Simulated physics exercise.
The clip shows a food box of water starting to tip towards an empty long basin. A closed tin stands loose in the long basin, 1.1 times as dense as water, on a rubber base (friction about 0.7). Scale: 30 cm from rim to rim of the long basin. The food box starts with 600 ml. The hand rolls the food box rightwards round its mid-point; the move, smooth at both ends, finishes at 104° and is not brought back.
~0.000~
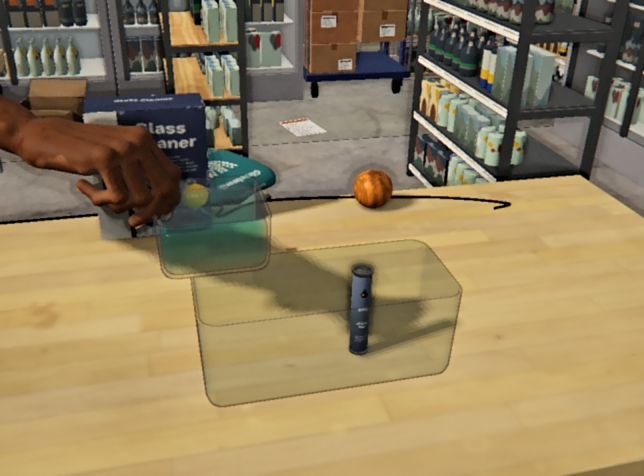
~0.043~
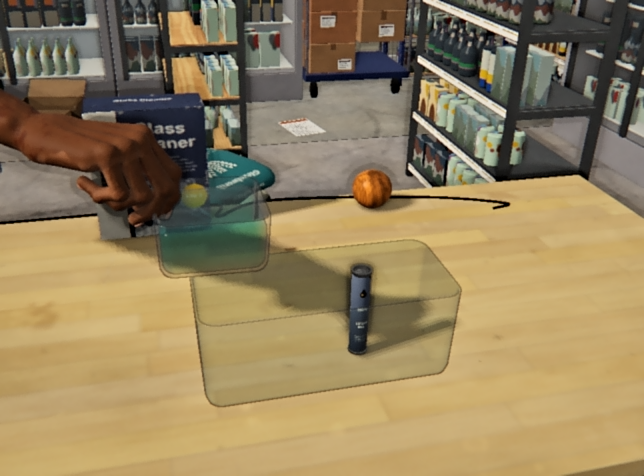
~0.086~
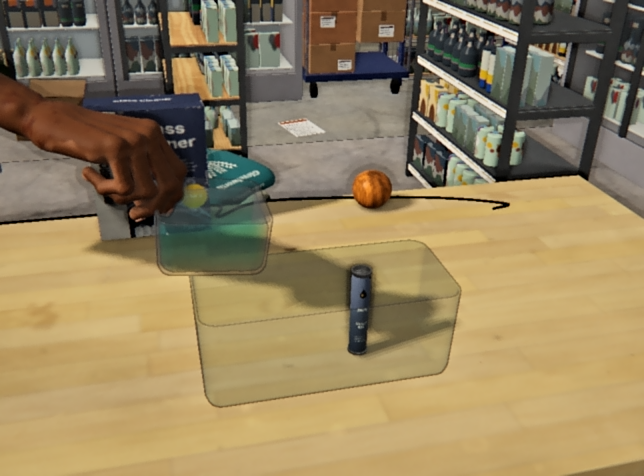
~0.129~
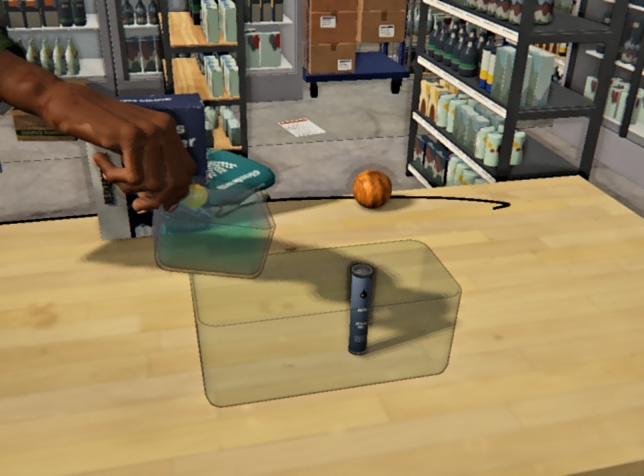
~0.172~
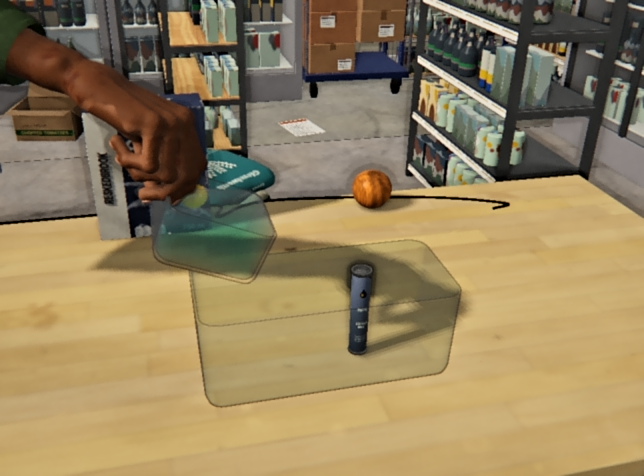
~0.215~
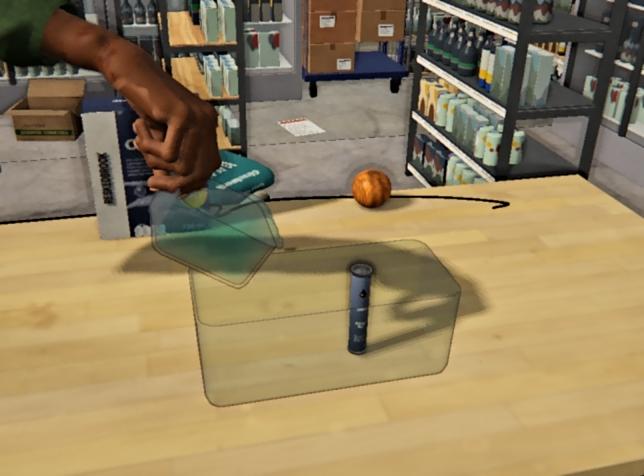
A hand tilted a small clear food box of water to the right, slowly at first and then more steeply, above a long see-through basin where a dark tin stood still on a wooden table.
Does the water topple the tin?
The tin remains upright.
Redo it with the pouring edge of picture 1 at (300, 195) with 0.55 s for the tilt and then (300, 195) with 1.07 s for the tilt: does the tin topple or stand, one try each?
First it falls; then it keeps standing.
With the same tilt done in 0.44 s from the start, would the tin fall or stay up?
Then it remains upright.
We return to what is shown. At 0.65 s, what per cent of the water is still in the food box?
About 3 per cent.
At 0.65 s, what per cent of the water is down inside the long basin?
About 94 per cent.
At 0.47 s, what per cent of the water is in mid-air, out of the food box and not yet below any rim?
Some 24 per cent.
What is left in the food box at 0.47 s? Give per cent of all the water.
Some 18 per cent.
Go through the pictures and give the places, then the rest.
In the first frame, it leans 0°; its right rim is at (263, 197); the water meets the walls at (156, 211) and (260, 202); the long basin's rim runs from (194, 295) to (443, 266); the tin's top is at (363, 274).
In the second frame, it leans 2°; its right rim is at (263, 198); the water meets the walls at (156, 210) and (260, 202).
In the third frame, it leans 6°; its right rim is at (264, 202); the water meets the walls at (157, 209) and (262, 204).
In the fourth frame, it leans 13°; its right rim is at (267, 209); the water meets the walls at (159, 209) and (264, 205).
In the fifth frame, it leans 23°; its right rim is at (268, 217); the water meets the walls at (158, 209) and (268, 209); 2 per cent is over the edge.
In the sixth frame, it leans 35°; its right rim is at (267, 227); the water meets the walls at (156, 209) and (263, 214); 7 per cent is over the edge.
By 0.47 s the tilt is 98° and 17 per cent is still to pour; the tin stands where it began.
By 0.65 s the tilt is 104° and 3 per cent is still to pour; the tin stands where it began.
By 0.84 s the tilt is 104° and 0 per cent is still to pour; the tin stands where it began.
By 1.05 s the tilt is 104° and 0 per cent is still to pour; the tin stands where it began.
At rest the tin stands where it began.
